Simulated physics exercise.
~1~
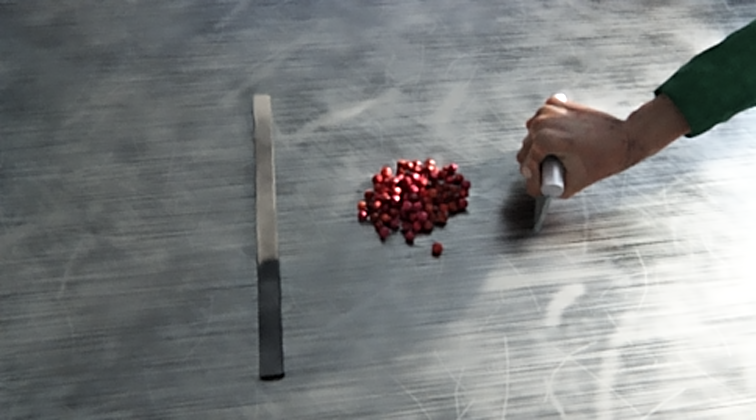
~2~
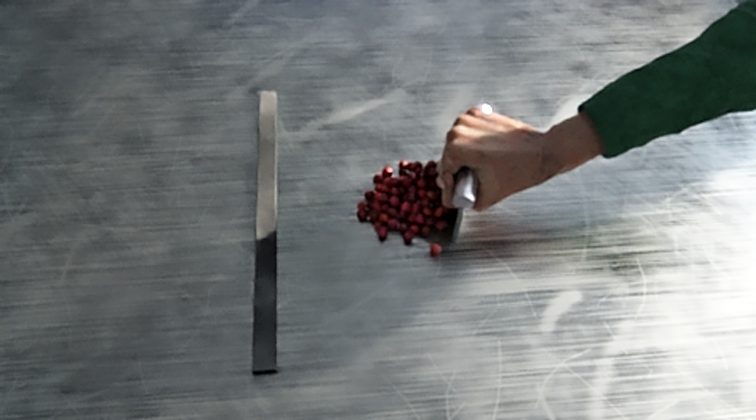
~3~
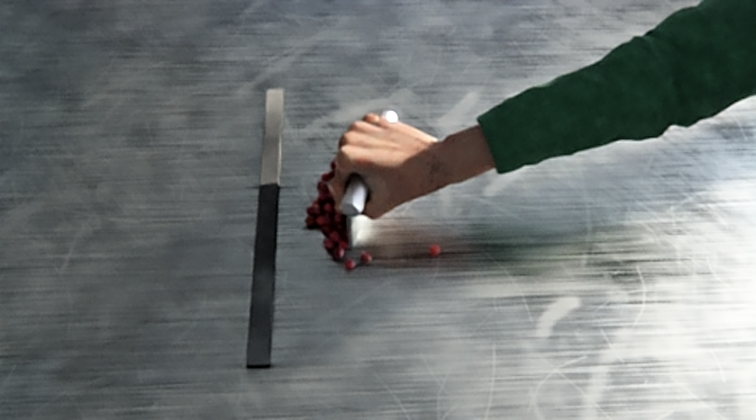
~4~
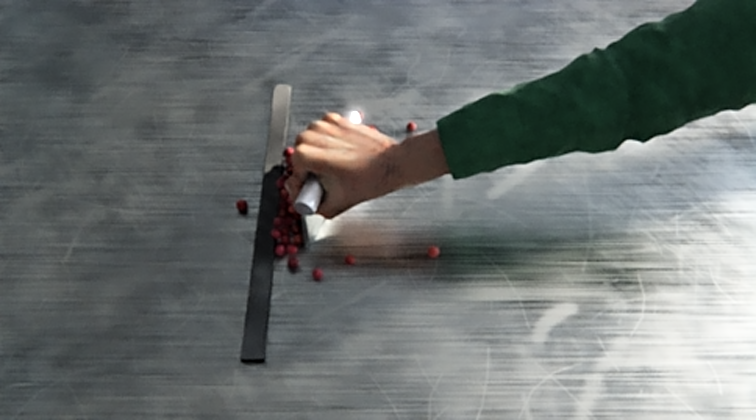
A green-sleeved hand pushes a scraper left, bunching red berries against a dark strip.
